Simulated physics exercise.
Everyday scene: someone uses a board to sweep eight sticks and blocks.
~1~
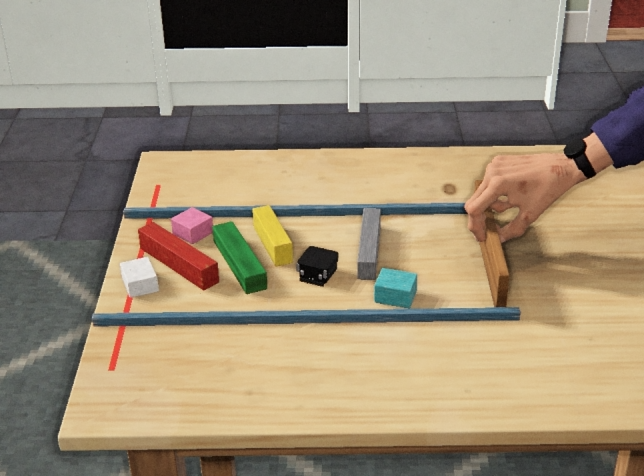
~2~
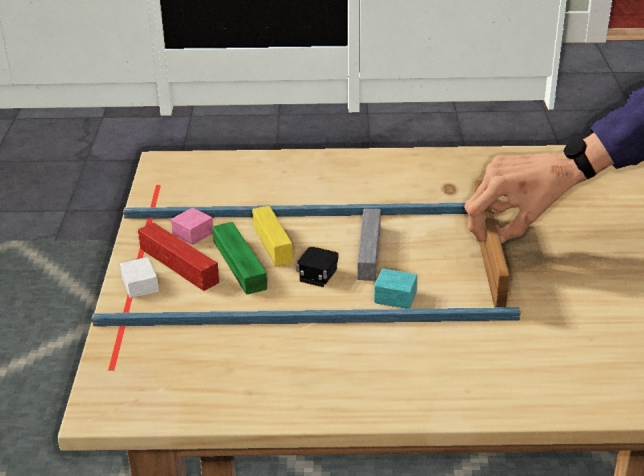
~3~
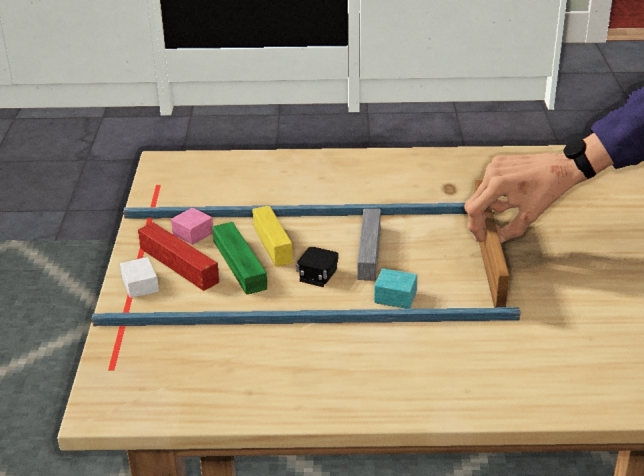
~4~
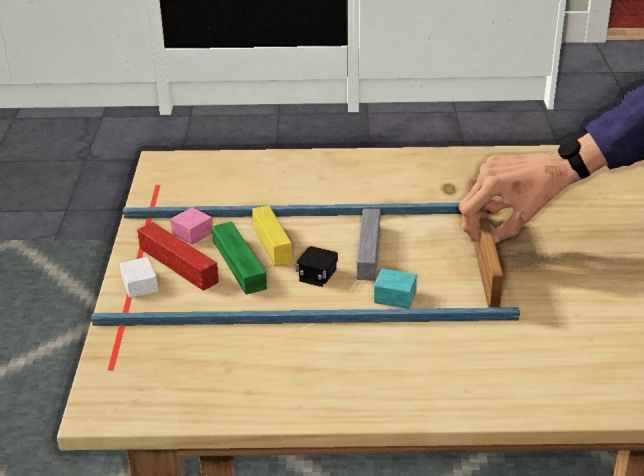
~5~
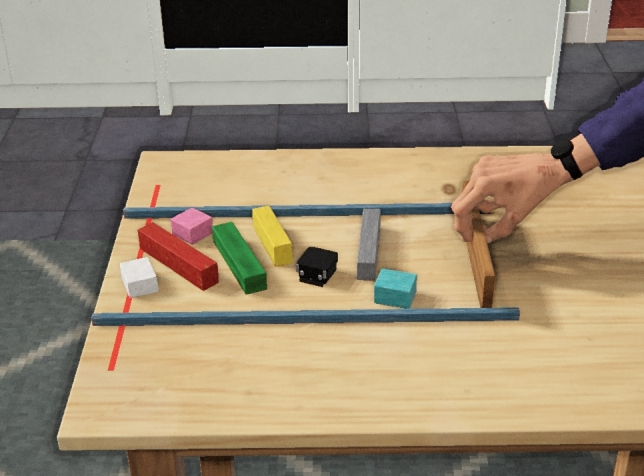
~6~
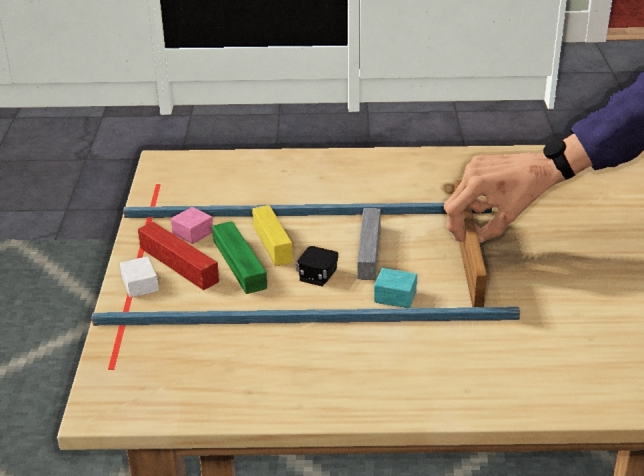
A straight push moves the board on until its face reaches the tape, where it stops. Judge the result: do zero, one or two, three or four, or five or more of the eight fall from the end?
Expect a large batch, five at least, to go down.
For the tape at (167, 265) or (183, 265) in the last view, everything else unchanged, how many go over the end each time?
First try 3, second try 2.
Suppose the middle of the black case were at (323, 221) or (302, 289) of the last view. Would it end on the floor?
First place: It goes off the edge; second place: It goes off the edge.
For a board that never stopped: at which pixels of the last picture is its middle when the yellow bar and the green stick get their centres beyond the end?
Middle: Roughly (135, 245); roughly (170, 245).
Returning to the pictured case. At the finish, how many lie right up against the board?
At rest, 2 are in contact.
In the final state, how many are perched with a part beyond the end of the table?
I make it 2.
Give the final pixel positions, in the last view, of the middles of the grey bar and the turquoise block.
Taking them in turn, first comes (131, 246), then (109, 295).
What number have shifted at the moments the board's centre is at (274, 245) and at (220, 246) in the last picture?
Counts: 6, 8.
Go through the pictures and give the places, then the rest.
The first frame shows white block (139, 277); red bar (178, 255); pink block (193, 226); board (490, 242); tape (138, 266).
The second frame shows red bar (178, 256); grey bar (369, 244).
The third frame shows pink block (193, 226); black case (318, 267).
The fourth frame shows white block (139, 277); yellow bar (272, 235).
The fifth frame shows red bar (177, 256); turquoise block (396, 288).
The sixth frame shows white block (139, 276); red bar (178, 255); pink block (192, 225); board (469, 242); tape (138, 265).
Soon after, none off yet; white block at rest near (139, 276); red bar at rest near (178, 255); pink block at rest near (192, 225).
Then, none off yet; white block moving near (128, 278); red bar moved a little near (150, 259); pink block moving near (184, 222).
At rest, the number that fall off is five or more; fallen, black case, green stick, pink block, red bar and white block.
